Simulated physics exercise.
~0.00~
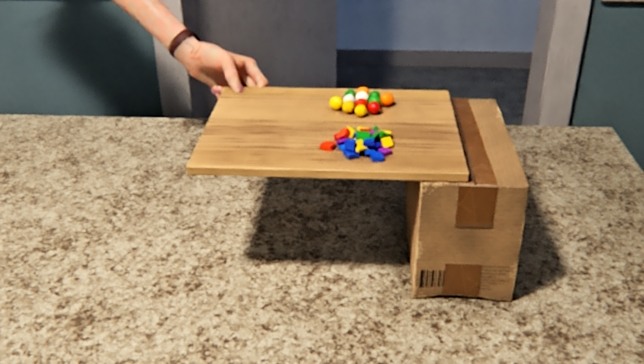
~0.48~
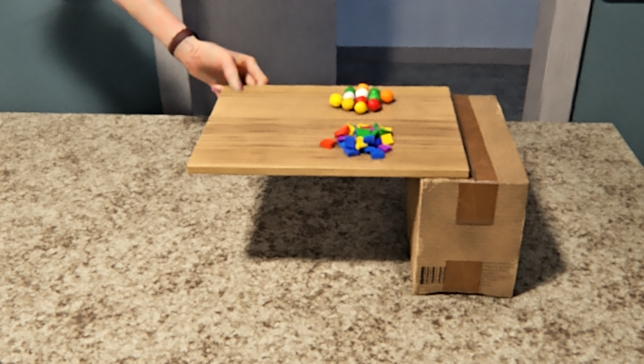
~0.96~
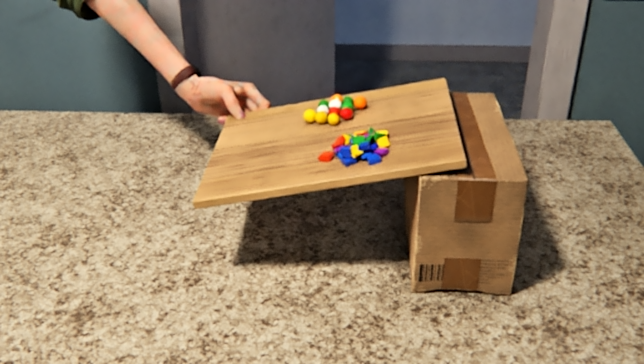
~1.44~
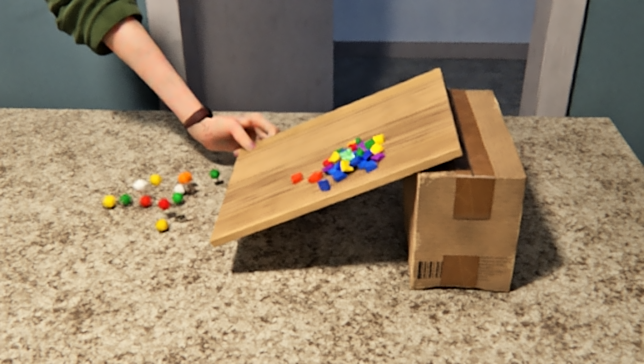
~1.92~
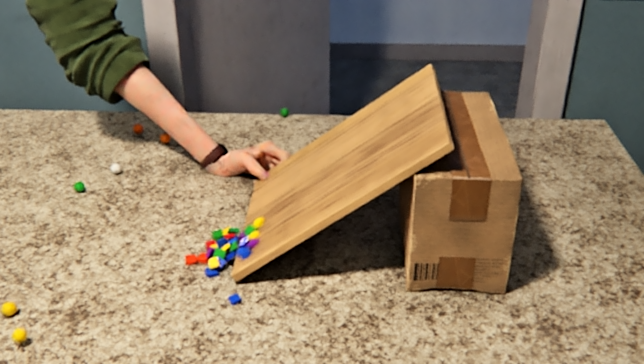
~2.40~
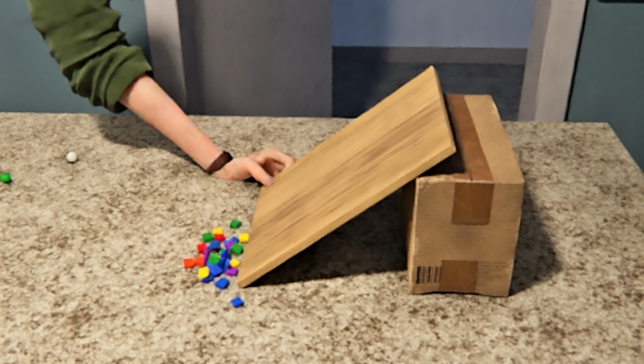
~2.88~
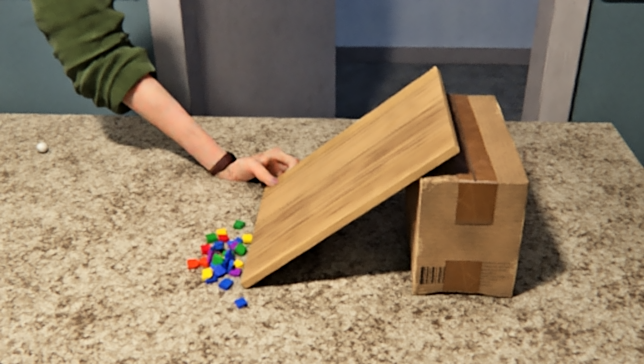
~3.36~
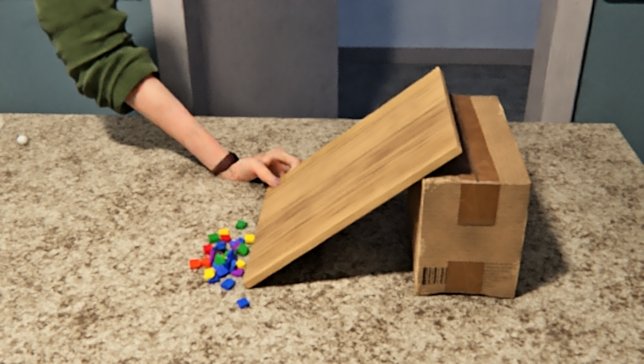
In the video, a hand lowers the left end of a wooden board propped on a cardboard box; colorful balls roll off first and scatter leftward, most leaving view, while small multicolored pieces slide down and settle in a pile at the board's foot.
